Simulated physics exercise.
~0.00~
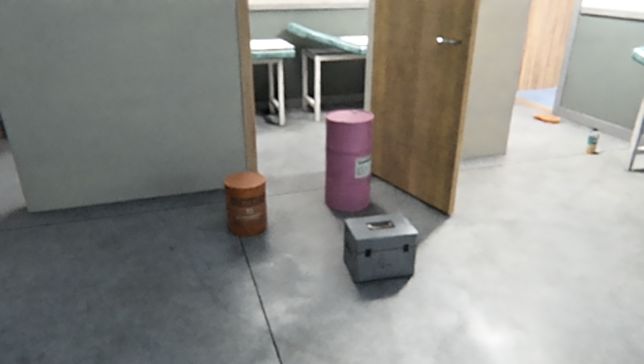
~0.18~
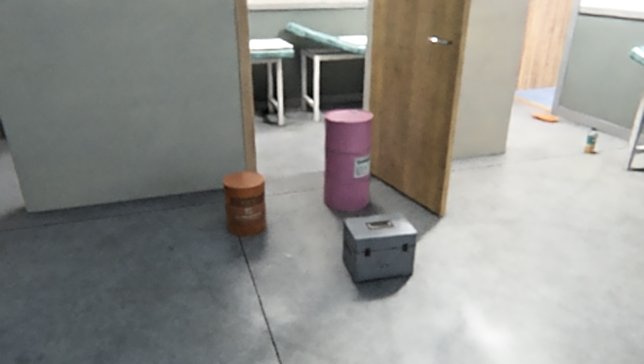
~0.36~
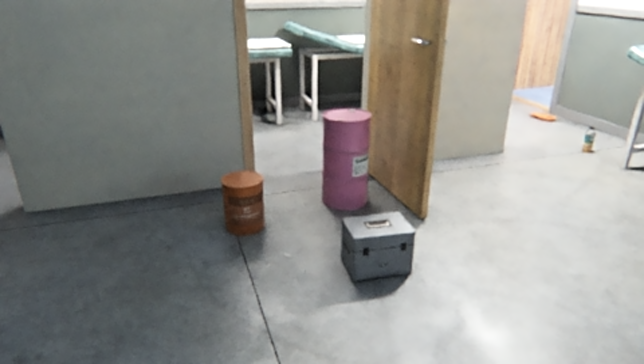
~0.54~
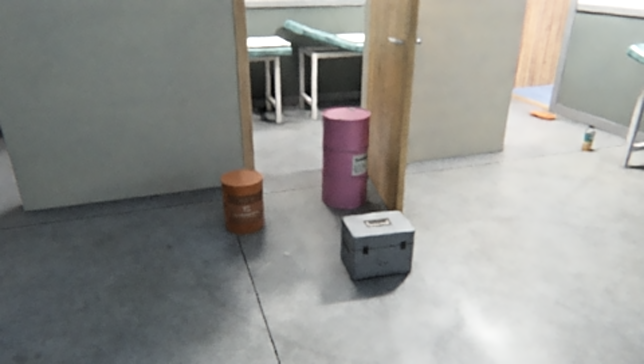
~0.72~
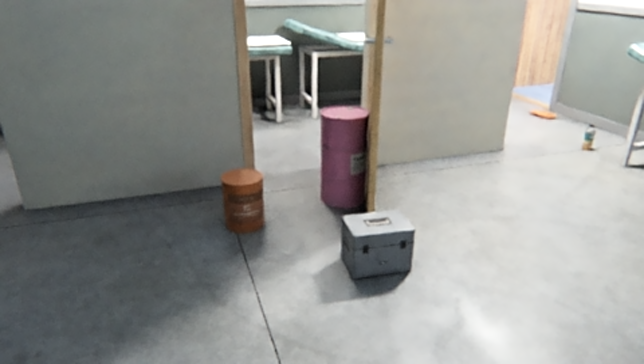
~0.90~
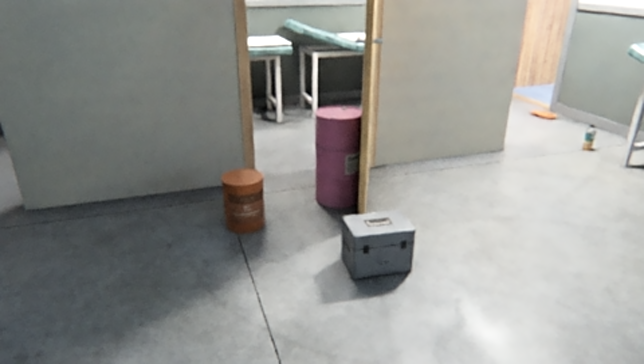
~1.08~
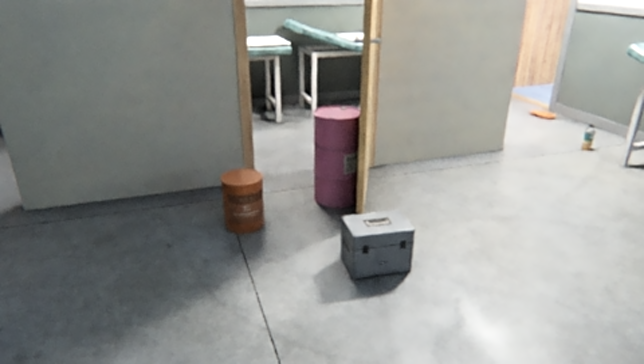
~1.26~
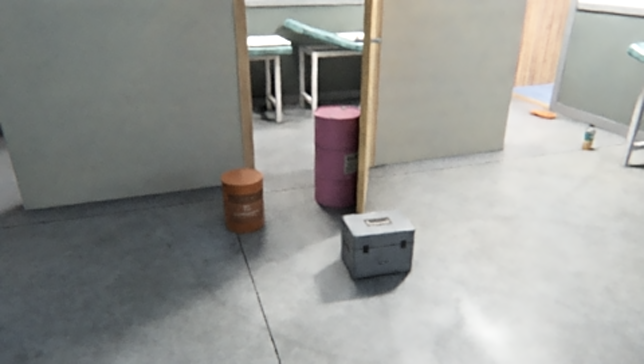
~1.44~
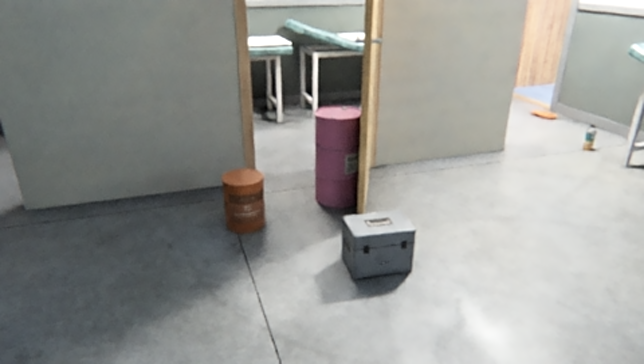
At the start, a wooden door stands wide open on the right side of a doorway, with a pink drum in the opening, an orange pail to the left and a grey toolbox in front. The door swings leftward, narrowing until it is seen almost edge-on beside the drum. It then meets the drum, covering part of its right side and nudging it very slightly left. There the door stops, still well short of closing. The pail and toolbox stay where they are, and everything remains still at the end, with the drum in the doorway.
